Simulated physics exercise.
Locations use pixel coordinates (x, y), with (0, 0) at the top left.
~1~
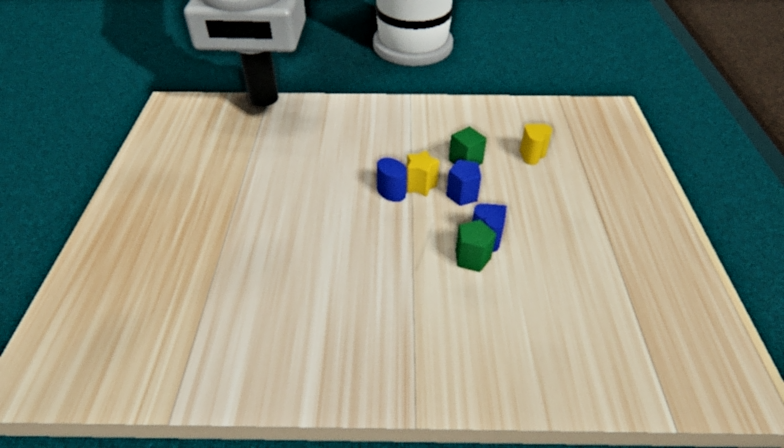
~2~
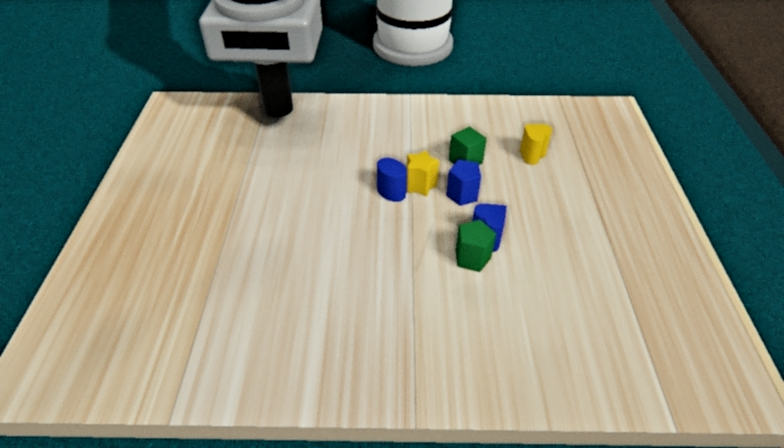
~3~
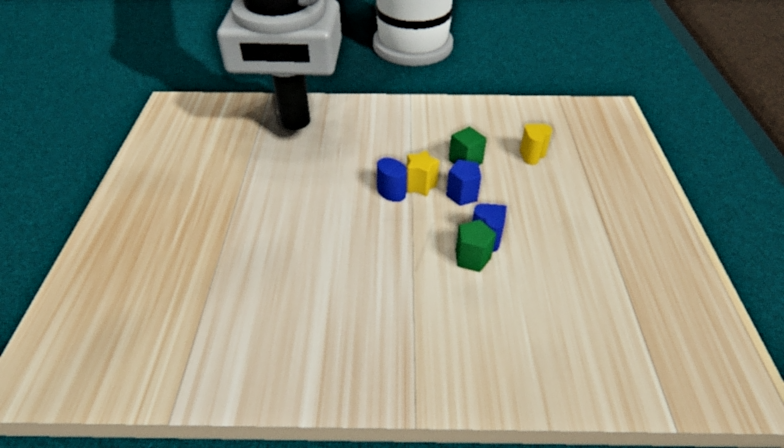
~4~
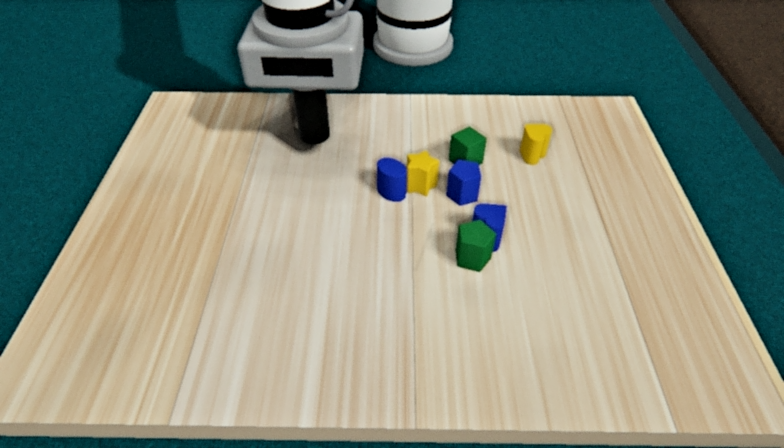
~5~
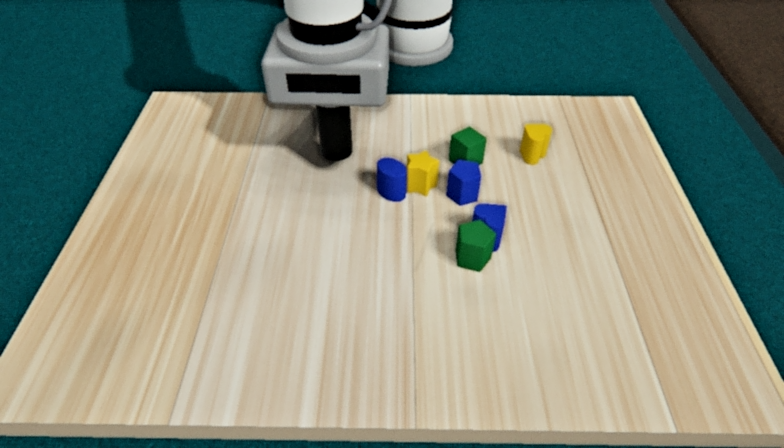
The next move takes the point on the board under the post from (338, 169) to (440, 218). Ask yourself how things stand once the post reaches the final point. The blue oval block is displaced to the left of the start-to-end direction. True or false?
False.
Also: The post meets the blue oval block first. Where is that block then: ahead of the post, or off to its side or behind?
At that point it is up front.
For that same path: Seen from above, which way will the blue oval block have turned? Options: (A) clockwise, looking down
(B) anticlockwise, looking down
I'll go with A - clockwise, looking down.
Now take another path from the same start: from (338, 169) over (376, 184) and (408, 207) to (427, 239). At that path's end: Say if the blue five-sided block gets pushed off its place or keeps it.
Here's my answer: The blue five-sided block remains in position.
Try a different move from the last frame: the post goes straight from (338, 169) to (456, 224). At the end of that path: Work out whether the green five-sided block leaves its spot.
At the end, its place is different.
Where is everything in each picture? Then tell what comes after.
Lower end of the post (264, 99), tops of blocks, blue oval block (392, 166), yellow star block (422, 160), green five-sided block (476, 232), blue heart-shaped block (492, 213), in the first frame.
Post (279, 110), blocks as before, in the second frame.
Post (296, 122), blocks as before, in the third frame.
Post (315, 136), blocks as before, in the fourth frame.
Post (337, 152), blue oval block (392, 166), yellow star block (422, 160), green five-sided block (476, 232), blue heart-shaped block (492, 213), in the fifth frame.
The first path, step by step. One third of the way, post (371, 167); blue oval block (399, 170).
Two thirds of the way, post (406, 184); blue oval block (433, 190), turned 20° clockwise; yellow star block (429, 162), turned 45° anticlockwise.
At the end, post (442, 201); blue oval block (464, 212), turned 60° clockwise; yellow star block (432, 164), turned 65° anticlockwise; green five-sided block (477, 235); blue heart-shaped block (497, 216), turned 15° anticlockwise.
